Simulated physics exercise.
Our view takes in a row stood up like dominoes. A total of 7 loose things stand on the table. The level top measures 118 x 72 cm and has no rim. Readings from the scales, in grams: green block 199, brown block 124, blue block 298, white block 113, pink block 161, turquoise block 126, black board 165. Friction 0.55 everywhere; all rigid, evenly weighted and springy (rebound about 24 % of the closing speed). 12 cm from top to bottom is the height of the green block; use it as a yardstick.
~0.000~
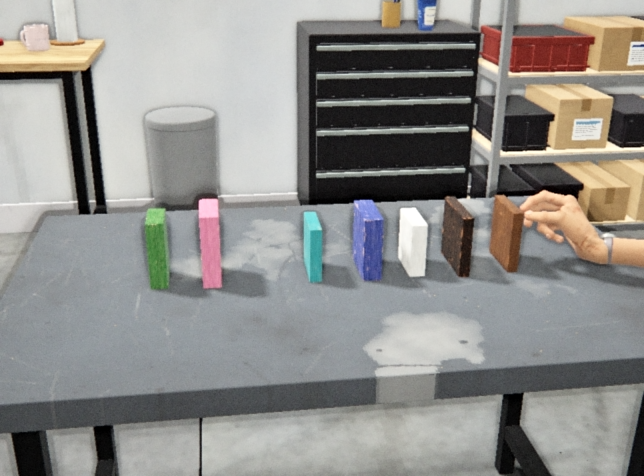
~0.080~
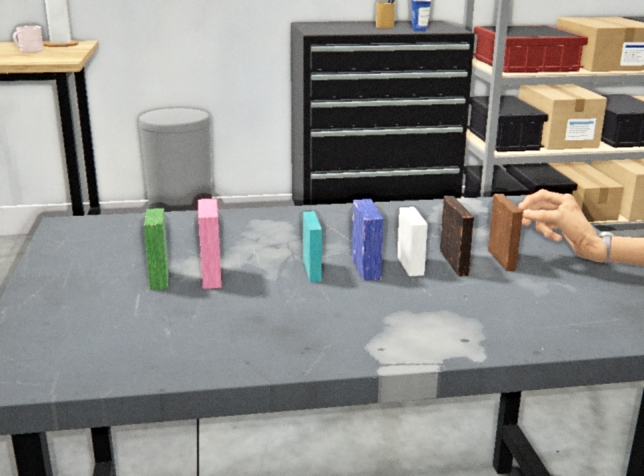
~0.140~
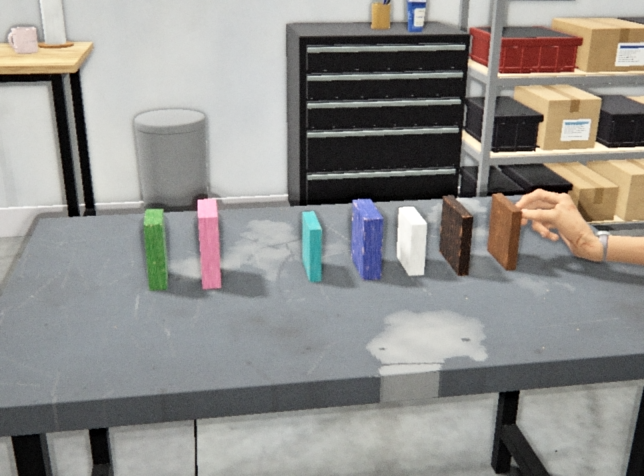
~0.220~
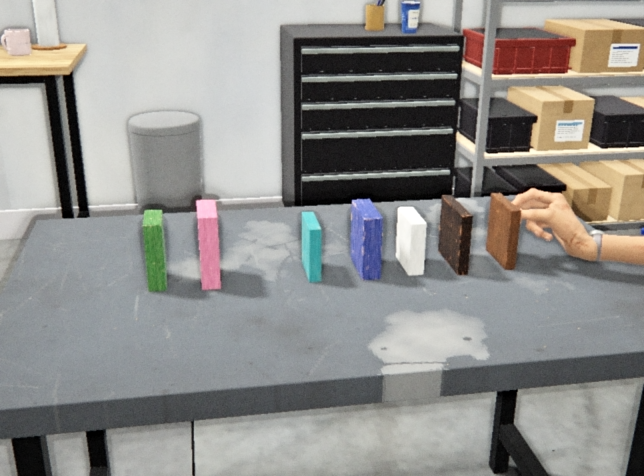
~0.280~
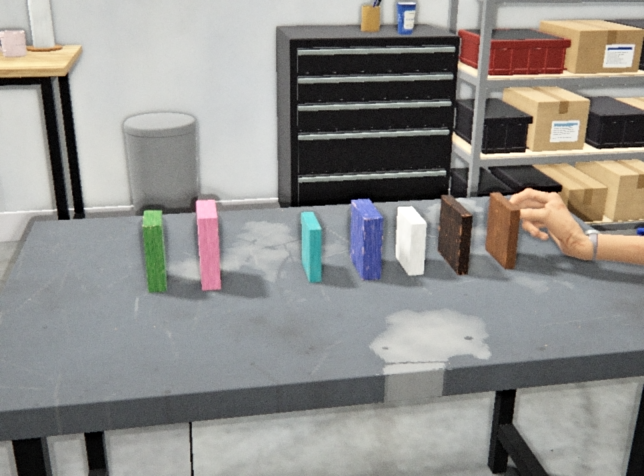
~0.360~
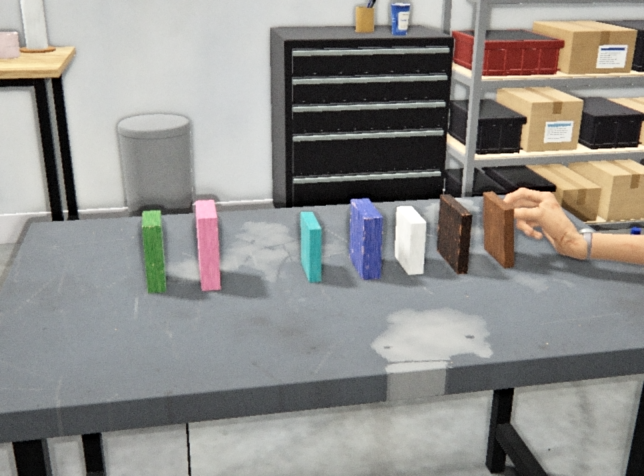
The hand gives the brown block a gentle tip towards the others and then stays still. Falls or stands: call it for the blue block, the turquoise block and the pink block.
Blue block: Falls; turquoise block: Falls; pink block: Stands.
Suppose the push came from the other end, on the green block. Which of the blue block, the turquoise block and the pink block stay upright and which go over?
Status - the blue block: Still standing; the turquoise block: Still standing; the pink block: Knocked over.
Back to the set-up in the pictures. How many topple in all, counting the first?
That adds up to 5.
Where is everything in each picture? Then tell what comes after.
In the first picture, blue block (367, 240); turquoise block (313, 247); pink block (211, 243).
In the second picture, white block (412, 241); black board (456, 235).
In the third picture, white block (411, 241); black board (456, 235).
In the fourth picture, white block (410, 241); black board (455, 235).
In the fifth picture, white block (410, 241); black board (455, 234).
In the sixth picture, brown block 6° over; blue block (365, 239); turquoise block (311, 247); pink block (208, 245).
By 0.86 s, brown block 70° over; black board tilted 50°; white block tilted 25°.
By 1.16 s, brown block 76° over; blue block tilted 67° near (329, 251); turquoise block tilted 45° near (289, 252); black board tilted 70°.
When it is over (3.7 s), lying over on the table, blue block, white block, turquoise block and black board; pink block within 5 cm of the start. End places, in pixels of the last picture, blue block near (321, 256), turquoise block near (272, 270).
